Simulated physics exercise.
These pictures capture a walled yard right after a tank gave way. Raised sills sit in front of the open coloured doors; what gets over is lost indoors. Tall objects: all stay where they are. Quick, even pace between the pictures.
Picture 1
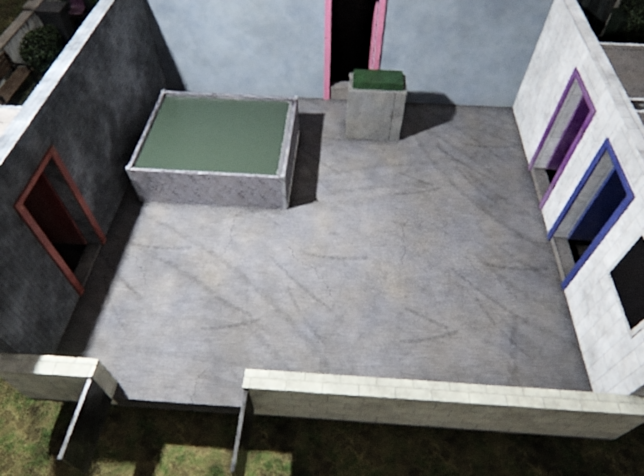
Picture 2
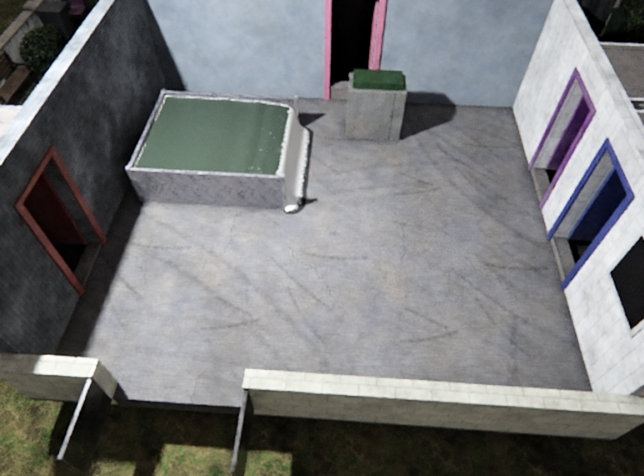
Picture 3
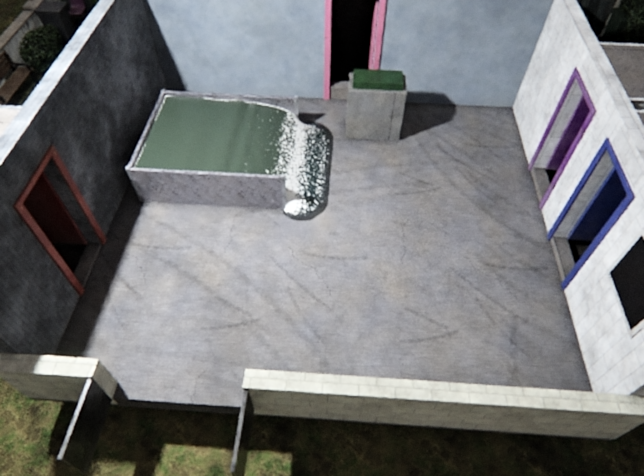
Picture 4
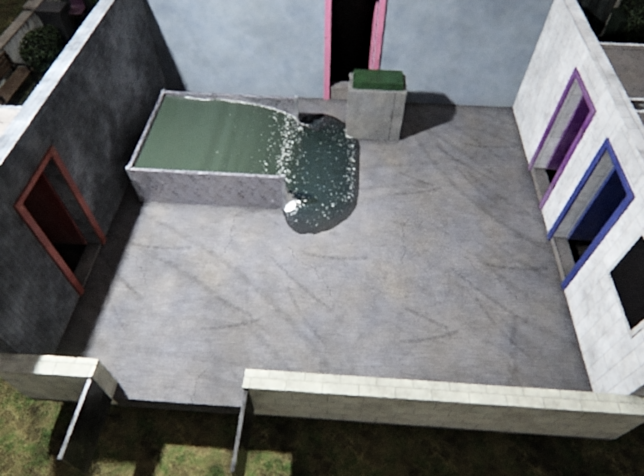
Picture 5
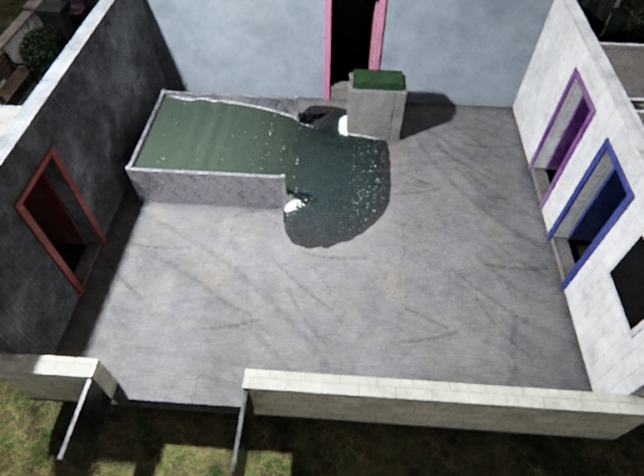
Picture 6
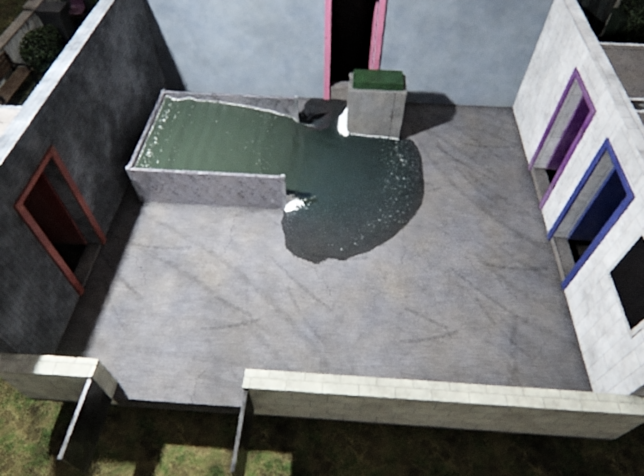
The footage shows a walled yard with coloured doorways and an open tank of still, green water, whose right side gives way; water pours out, spreads rightward across the grey floor in a widening pool, and reaches around a nearby block.
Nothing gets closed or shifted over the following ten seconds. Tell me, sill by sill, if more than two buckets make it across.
Purple door: Yes, more than two; red door: Yes, more than two; pink door: No, two or fewer; blue door: Yes, more than two.
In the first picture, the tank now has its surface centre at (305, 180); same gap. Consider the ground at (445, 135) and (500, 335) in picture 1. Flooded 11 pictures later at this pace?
The first spot is inundated and the second is inundated.
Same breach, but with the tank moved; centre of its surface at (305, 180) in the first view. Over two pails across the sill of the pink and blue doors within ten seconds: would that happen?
Lab note - pink door doesn't reach it; blue door crosses the line.
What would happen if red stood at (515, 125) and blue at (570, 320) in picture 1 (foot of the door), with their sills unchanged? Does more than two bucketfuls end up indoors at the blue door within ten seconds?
Result for blue: It ends up above.
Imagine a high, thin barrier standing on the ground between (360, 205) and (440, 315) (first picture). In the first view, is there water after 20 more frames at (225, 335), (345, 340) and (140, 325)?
Results in sequence: Bone-dry / swamped / bone-dry.
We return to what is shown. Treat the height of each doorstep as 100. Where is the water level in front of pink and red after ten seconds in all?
About 20 and 310 per cent.
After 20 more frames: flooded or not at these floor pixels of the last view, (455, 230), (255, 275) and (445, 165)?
Result, in that order: Wetted / not wetted / wetted.
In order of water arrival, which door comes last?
It's the one in red.
A moment on, water covers 35 % of the floor; the purple door wet at the sill, nothing in, the red door not reached, the pink door wet at the sill, nothing in, the blue door not reached.
Next, water covers 55 % of the floor; the purple door far over two buckets in, the red door not reached, the pink door wet at the sill, nothing in, the blue door under two buckets in.
Then, water covers 65 % of the floor; the purple door far over two buckets in, the red door not reached, the pink door wet at the sill, nothing in, the blue door over two buckets in.
Later, water covers 75 % of the floor; the purple door far over two buckets in, the red door not reached, the pink door wet at the sill, nothing in, the blue door far over two buckets in.
In the end, water covers 100 % of the floor; the purple door far over two buckets in, the red door over two buckets in, the pink door wet at the sill, nothing in, the blue door far over two buckets in.
